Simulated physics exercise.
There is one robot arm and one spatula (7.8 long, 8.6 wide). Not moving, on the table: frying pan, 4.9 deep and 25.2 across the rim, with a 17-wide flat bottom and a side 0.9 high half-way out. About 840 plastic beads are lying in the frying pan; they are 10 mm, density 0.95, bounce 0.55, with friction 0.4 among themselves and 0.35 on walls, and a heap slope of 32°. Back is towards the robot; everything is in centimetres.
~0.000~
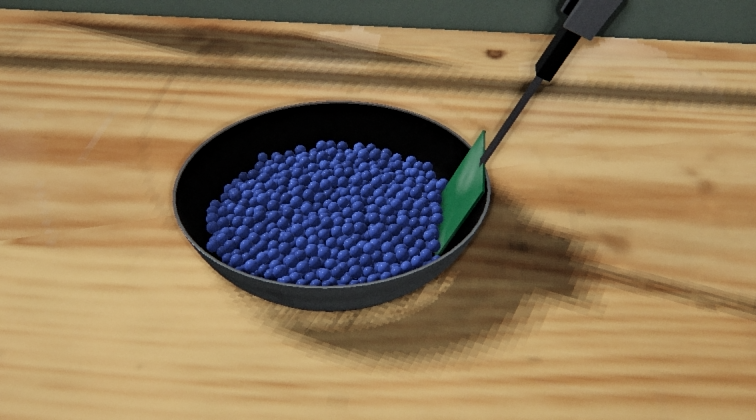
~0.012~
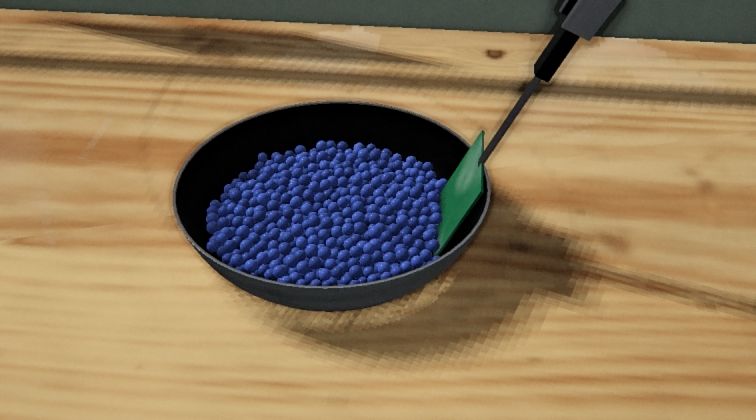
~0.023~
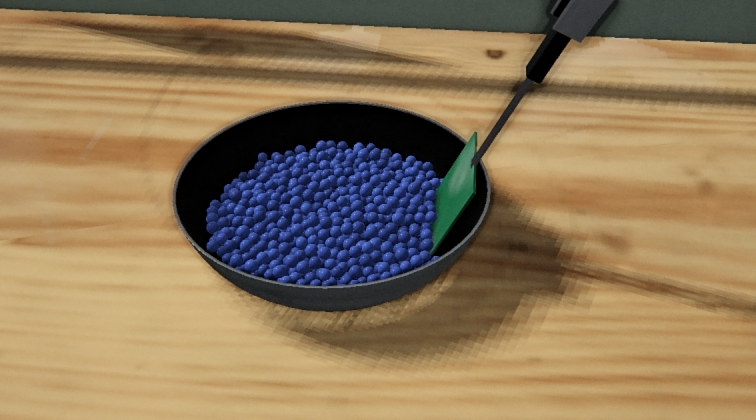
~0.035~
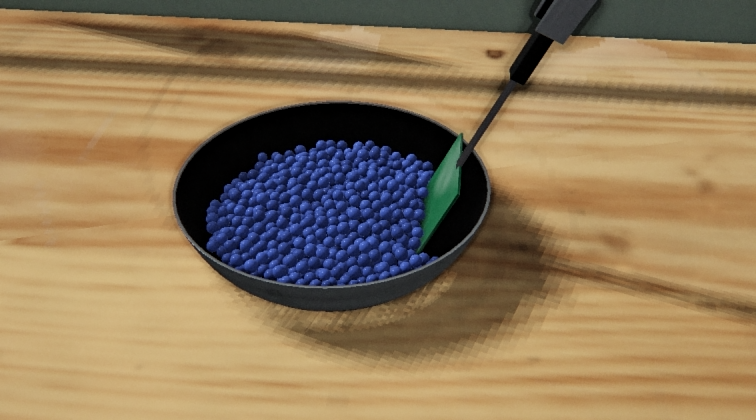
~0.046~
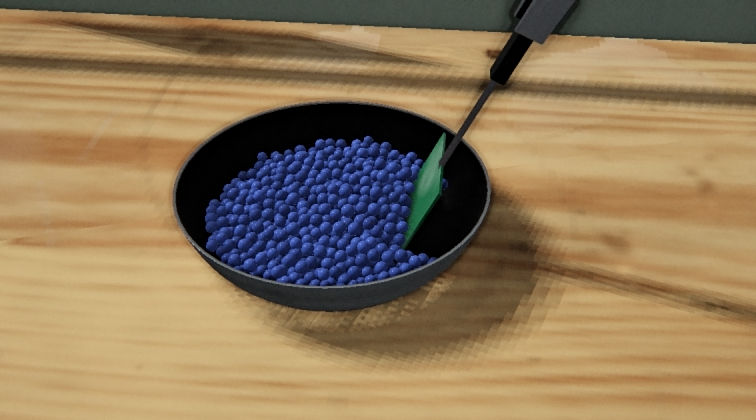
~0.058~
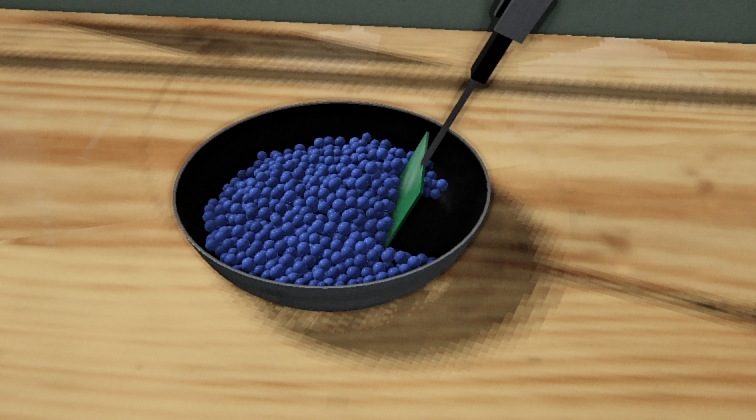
A dark robot arm tool holding a green spatula reaches in from the upper right over a light wooden table, seen from above at an angle by a still camera. A black frying pan full of small blue beads sits near the centre, the spatula inside its right edge. The spatula barely moves at first, then sweeps left, pushing beads and baring dark pan behind it.
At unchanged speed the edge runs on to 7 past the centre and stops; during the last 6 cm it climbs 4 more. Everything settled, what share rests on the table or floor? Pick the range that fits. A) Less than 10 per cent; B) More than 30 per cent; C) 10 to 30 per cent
C, 10 to 30 per cent.
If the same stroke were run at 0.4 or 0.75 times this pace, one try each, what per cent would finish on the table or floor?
The two tries give roughly 5 and 15 in a hundred.
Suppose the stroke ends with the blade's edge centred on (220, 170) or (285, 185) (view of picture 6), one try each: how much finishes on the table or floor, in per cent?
I'd say some 30 per cent, then some 15 per cent.
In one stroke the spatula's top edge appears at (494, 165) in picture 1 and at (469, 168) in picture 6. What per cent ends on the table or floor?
Roughly 0 %.
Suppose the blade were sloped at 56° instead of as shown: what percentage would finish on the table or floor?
That would leave close to 20 per cent on the table or floor.
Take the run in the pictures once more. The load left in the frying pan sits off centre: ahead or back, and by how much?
Ahead of centre, roughly 3.5 centimetres.
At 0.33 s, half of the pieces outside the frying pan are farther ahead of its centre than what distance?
Some 26 centimetres ahead.
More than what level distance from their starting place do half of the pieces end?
Level distance of roughly 3 cm.
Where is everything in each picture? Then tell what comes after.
In the first picture, spatula top edge at (484, 159), sloping 65°; upper third of the load around (334, 206), from x 210 to 445, top at y 145; 838 in the frying pan.
In the second picture, spatula top edge at (483, 160), sloping 65°; upper third of the load around (334, 206), from x 210 to 445, top at y 145.
In the third picture, spatula top edge at (475, 161), sloping 65°; upper third of the load around (338, 206), from x 210 to 445, top at y 145.
In the fourth picture, spatula top edge at (461, 162), sloping 65°; upper third of the load around (342, 205), from x 210 to 445, top at y 145.
In the fifth picture, spatula top edge at (443, 162), sloping 65°; upper third of the load around (339, 200), from x 210 to 440, top at y 140.
In the sixth picture, spatula top edge at (425, 161), sloping 65°; upper third of the load around (335, 194), from x 210 to 440, top at y 140; 838 in the frying pan.
After 0.09 s, sloping 65°, highest piece 8 above the table; 838 in the frying pan.
After 0.12 s, sloping 65°, highest piece 9 above the table; 838 in the frying pan.
After 0.33 s, sloping 65°, highest piece 10 above the table; 658 in the frying pan, 165 on the table or floor, 15 on the blade or in flight.
After 1.38 s, sloping 65°, highest piece 5 above the table; 657 in the frying pan, 181 on the table or floor.
At rest, 657 in the frying pan, 181 on the table or floor. That is 22 % on the table or floor.
